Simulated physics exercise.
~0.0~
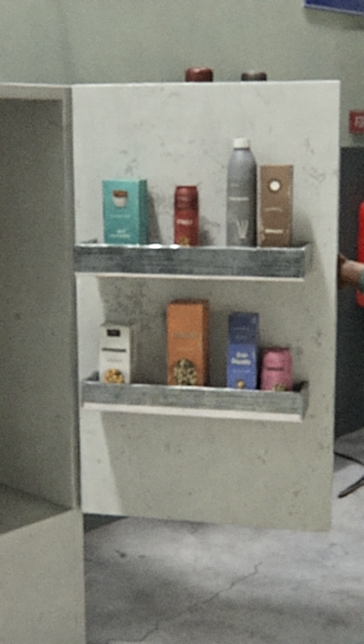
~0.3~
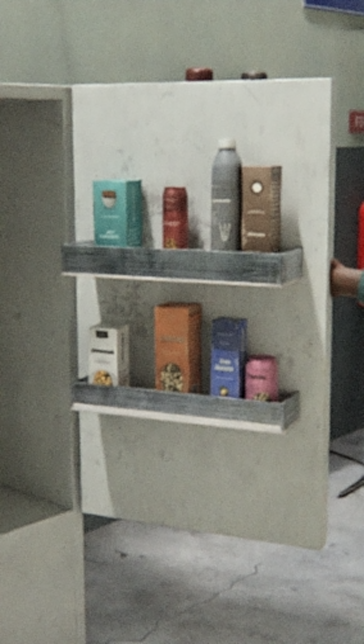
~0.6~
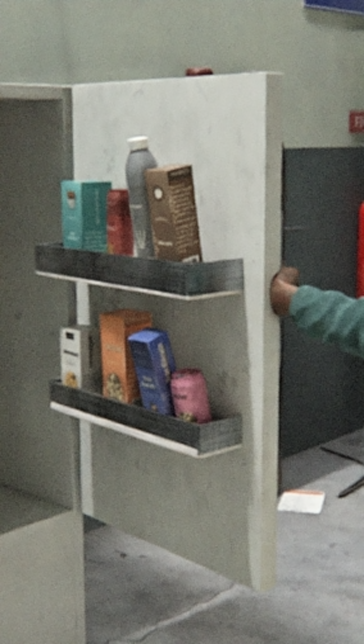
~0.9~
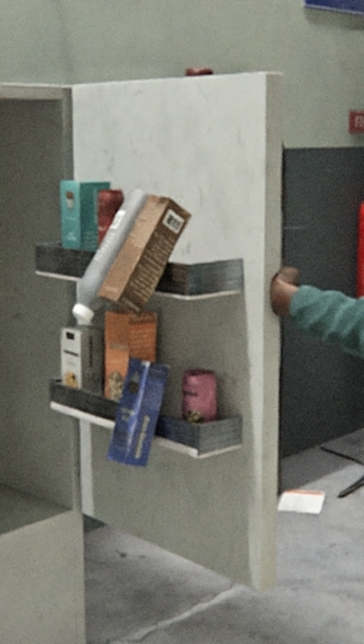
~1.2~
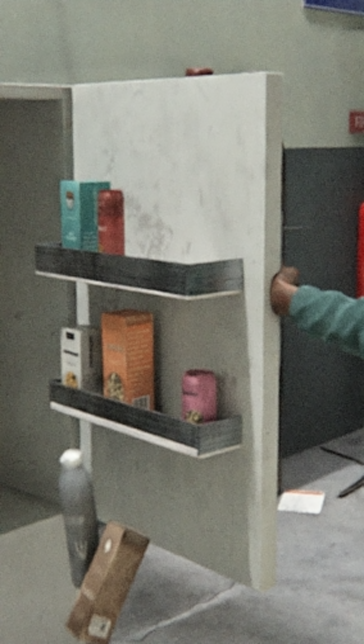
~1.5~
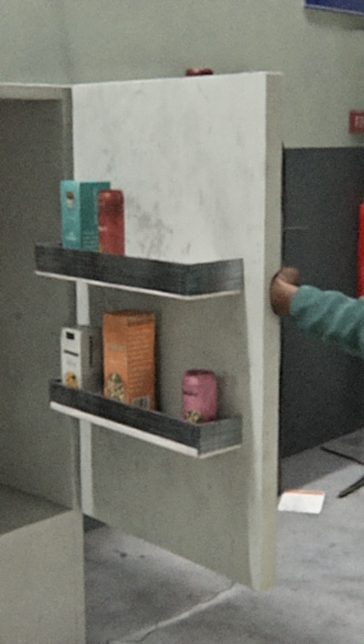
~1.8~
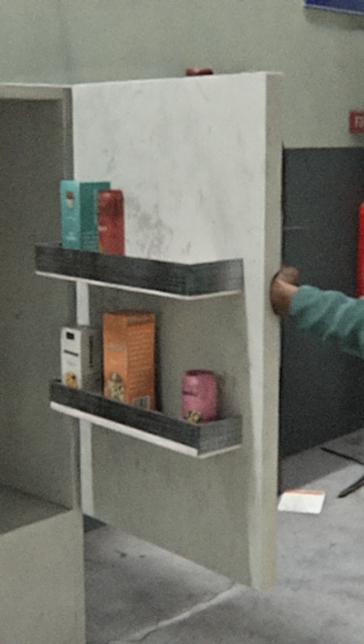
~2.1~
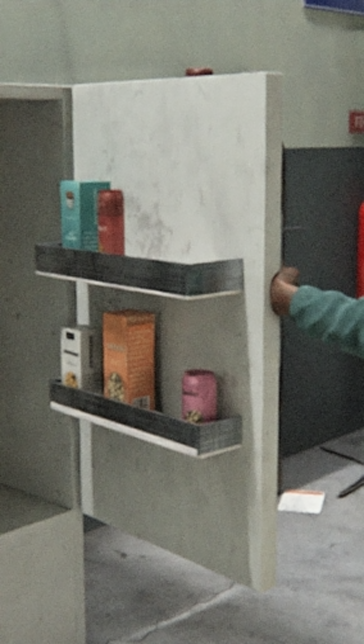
The footage shows a hand swinging a pale locker door with two racks of cartons, cans and a bottle, then stopping; the brown carton, grey bottle and blue carton tumble over the rails and drop from view, while the remaining items stay on the racks.
